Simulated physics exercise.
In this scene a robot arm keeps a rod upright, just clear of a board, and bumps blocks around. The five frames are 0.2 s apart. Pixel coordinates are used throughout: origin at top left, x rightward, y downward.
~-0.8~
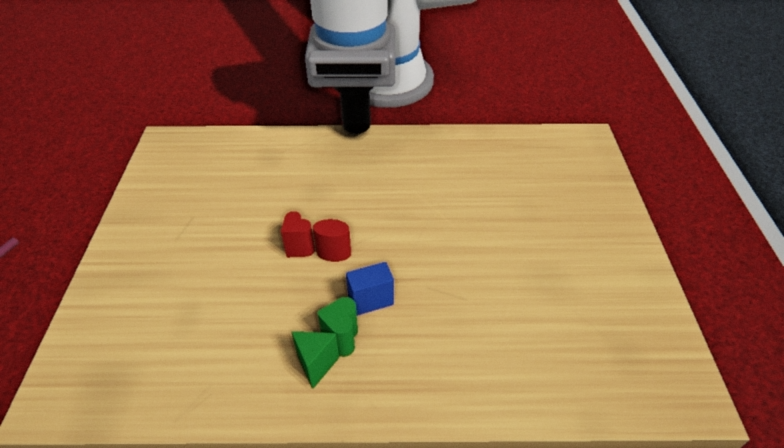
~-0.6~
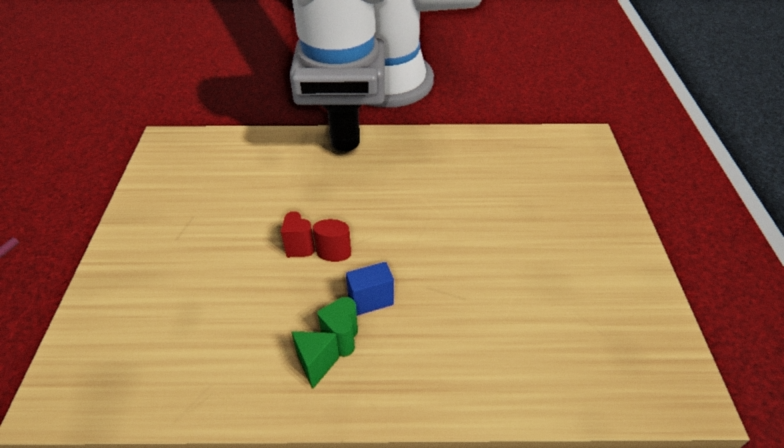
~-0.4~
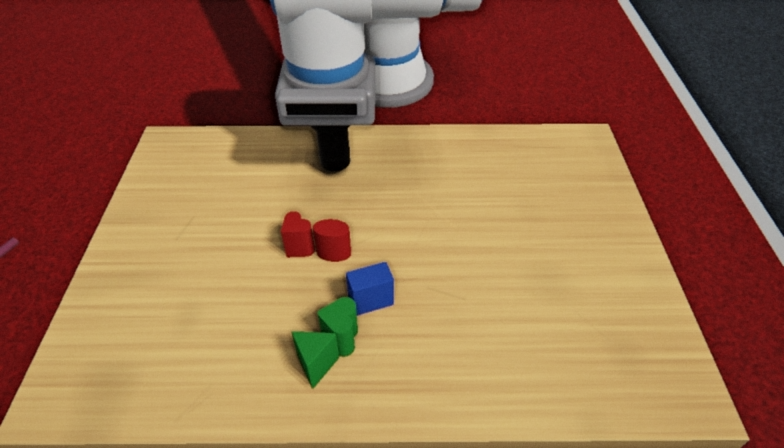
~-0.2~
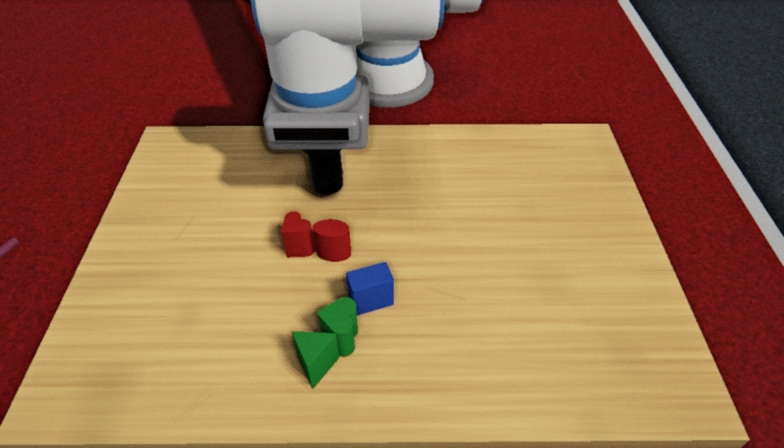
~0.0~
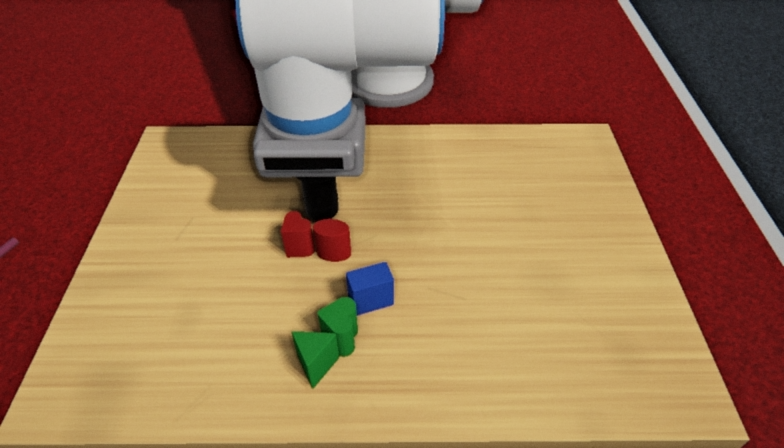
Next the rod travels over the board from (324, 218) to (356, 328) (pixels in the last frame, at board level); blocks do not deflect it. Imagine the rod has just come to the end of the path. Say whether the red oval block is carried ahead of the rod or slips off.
At the end of the path, the rod is still pushing the red oval block ahead of it.
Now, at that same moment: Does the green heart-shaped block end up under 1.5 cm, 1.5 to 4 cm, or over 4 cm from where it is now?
Result: 1.5-4 cm.
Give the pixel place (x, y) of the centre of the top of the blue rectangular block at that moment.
Its top middle will sit at (404, 300).
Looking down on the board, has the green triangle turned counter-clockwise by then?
No, that is not how it ends up.
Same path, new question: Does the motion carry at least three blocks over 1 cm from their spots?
Yes, I think so.
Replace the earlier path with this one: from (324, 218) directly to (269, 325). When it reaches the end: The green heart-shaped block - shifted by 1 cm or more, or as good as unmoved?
At the moment the path ends, the green heart-shaped block still stands where it did.
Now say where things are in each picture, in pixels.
In the first frame, rod's lower end (357, 126); green triangle (312, 343); red oval block (331, 227); green heart-shaped block (339, 314); blue rectangular block (370, 276).
In the second frame, rod (346, 143); blocks still.
In the third frame, rod (336, 163); blocks still.
In the fourth frame, rod (328, 185); blocks still.
In the fifth frame, rod (323, 210); green triangle (312, 343); red oval block (331, 227); green heart-shaped block (339, 314); blue rectangular block (370, 276).
The first path, step by step. One third of the way, rod (332, 243); red oval block (339, 246), turned 15° anticlockwise.
Two thirds of the way, rod (343, 280); red oval block (355, 284), turned 30° anticlockwise; blue rectangular block (384, 290), turned 45° anticlockwise.
At the end, rod (355, 321); green triangle (306, 348), turned 25° clockwise; red oval block (383, 321), turned 95° anticlockwise; green heart-shaped block (354, 341), turned 75° clockwise; blue rectangular block (404, 300), turned 90° anticlockwise.
